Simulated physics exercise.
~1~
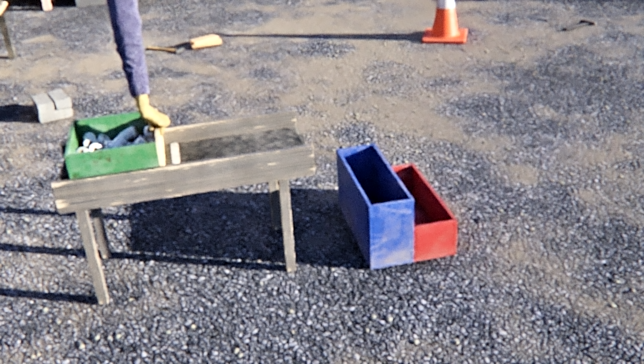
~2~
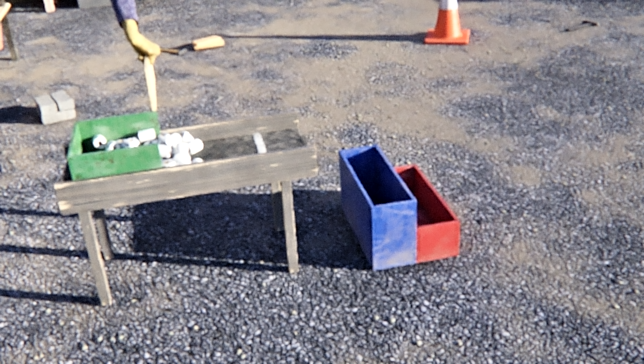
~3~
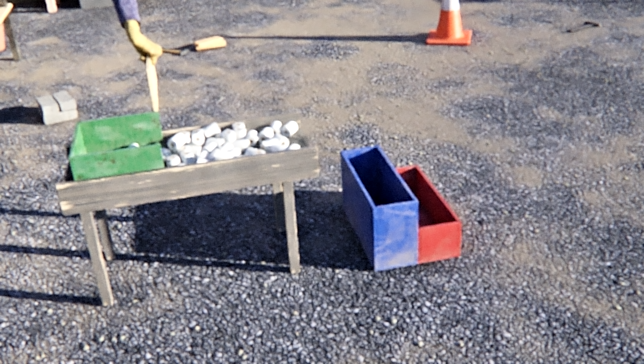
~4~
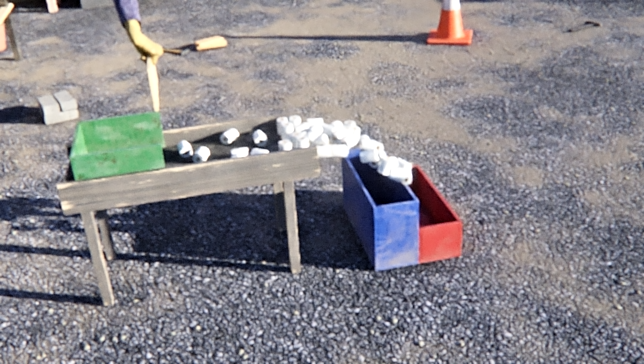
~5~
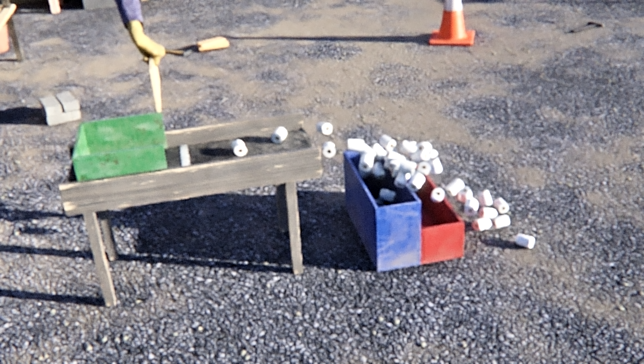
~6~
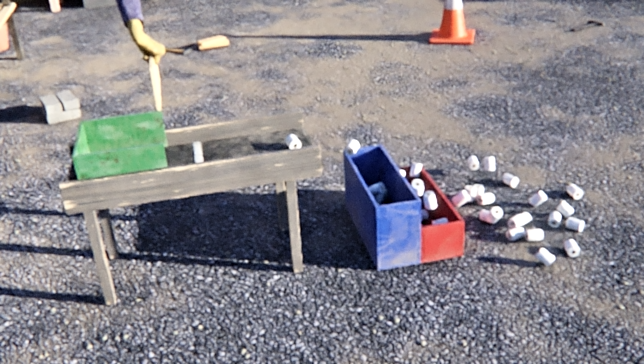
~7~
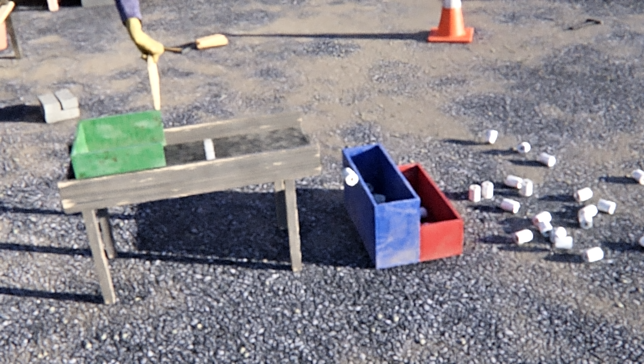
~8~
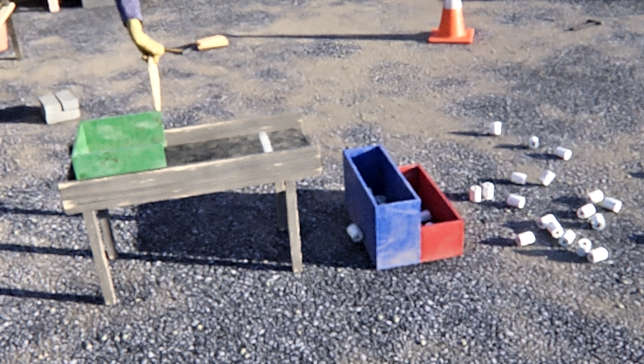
On gravel, a gloved hand lifts a gate and white rolls ride a belt rightward, some landing in tubs, many scattering beyond.
